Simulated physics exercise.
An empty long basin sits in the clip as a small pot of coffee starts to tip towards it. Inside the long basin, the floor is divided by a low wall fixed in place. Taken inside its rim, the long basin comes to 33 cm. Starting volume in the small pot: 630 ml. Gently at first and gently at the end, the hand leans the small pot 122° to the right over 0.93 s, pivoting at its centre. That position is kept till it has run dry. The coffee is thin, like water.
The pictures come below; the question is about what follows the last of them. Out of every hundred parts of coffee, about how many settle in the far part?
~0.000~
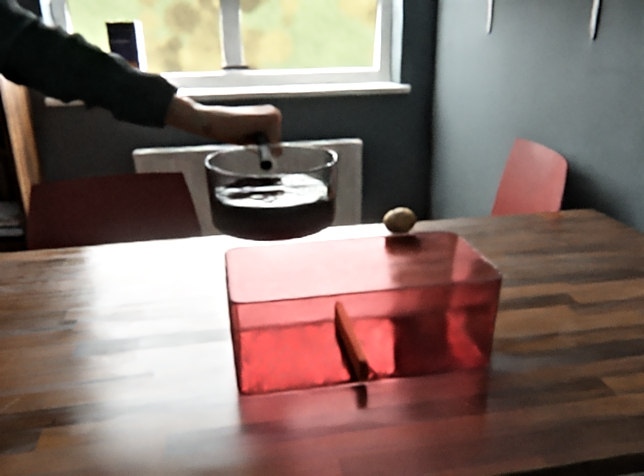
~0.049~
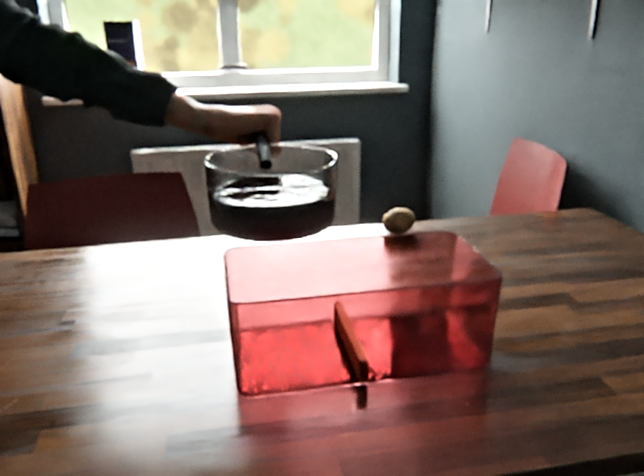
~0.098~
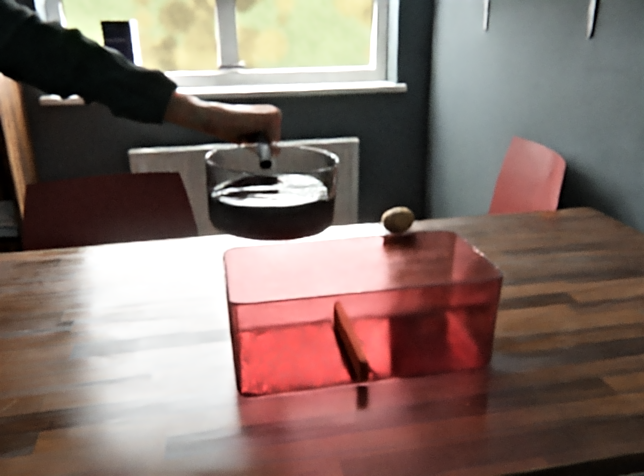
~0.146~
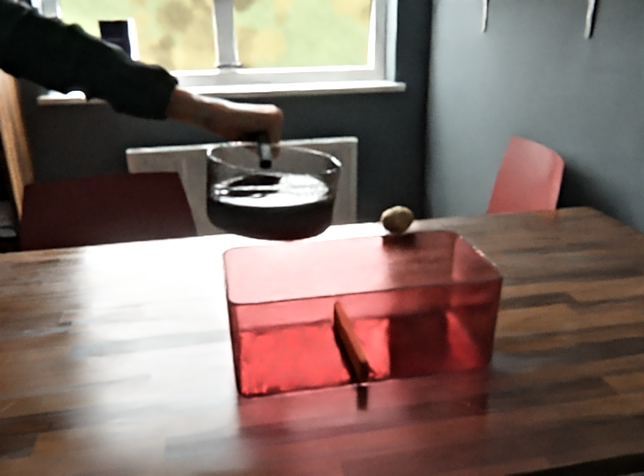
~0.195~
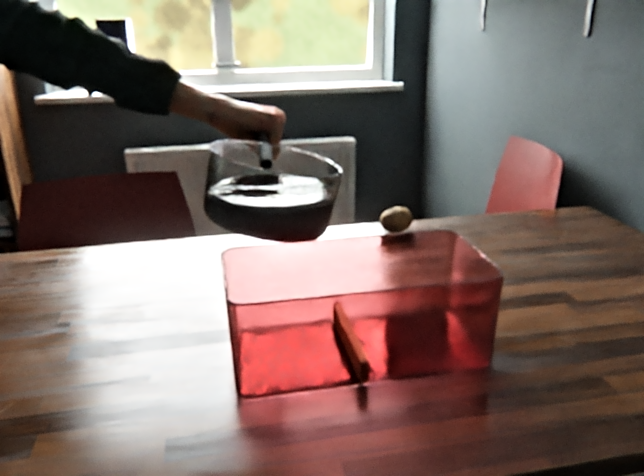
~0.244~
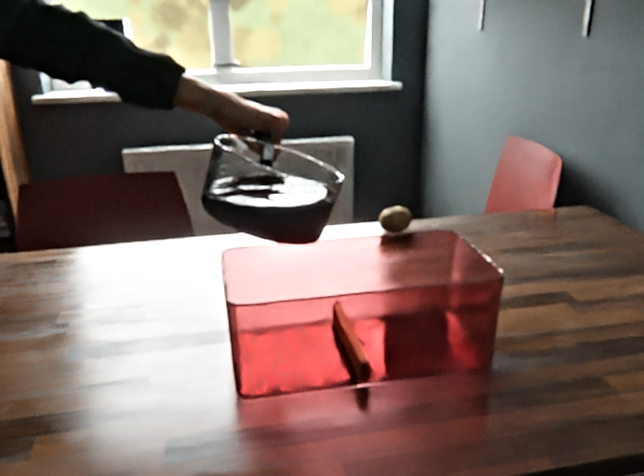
About 59 out of 100.
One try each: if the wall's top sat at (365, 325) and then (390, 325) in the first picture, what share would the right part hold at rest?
First try about 40 %, second try about 10 %.
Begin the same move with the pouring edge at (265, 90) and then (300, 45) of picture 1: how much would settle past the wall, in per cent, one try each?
In order, 15 and 50 per cent.
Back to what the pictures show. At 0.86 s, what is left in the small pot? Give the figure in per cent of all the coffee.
Remaining share: Approx. 4 %.
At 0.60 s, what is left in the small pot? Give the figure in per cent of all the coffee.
Roughly 42 percent.
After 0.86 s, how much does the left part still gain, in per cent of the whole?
6 %.
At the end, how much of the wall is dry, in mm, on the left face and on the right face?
The left side gives some 20 mm, the right side some 16 mm.
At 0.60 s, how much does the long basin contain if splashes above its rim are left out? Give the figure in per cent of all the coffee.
Estimate - around 26 in a hundred parts.
By 0.60 s the tilt is 88° and 43 per cent is still to pour, 1 is left of the wall and 24 right of it.
By 0.86 s the tilt is 120° and 4 per cent is still to pour, 35 is left of the wall and 57 right of it.
By 1.13 s the tilt is 122° and 0 per cent is still to pour, 41 is left of the wall and 59 right of it.
By 1.43 s the tilt is 122° and 0 per cent is still to pour, 41 is left of the wall and 59 right of it.
At rest 41 per cent lies left of the wall, 59 right of it and 0 outside.
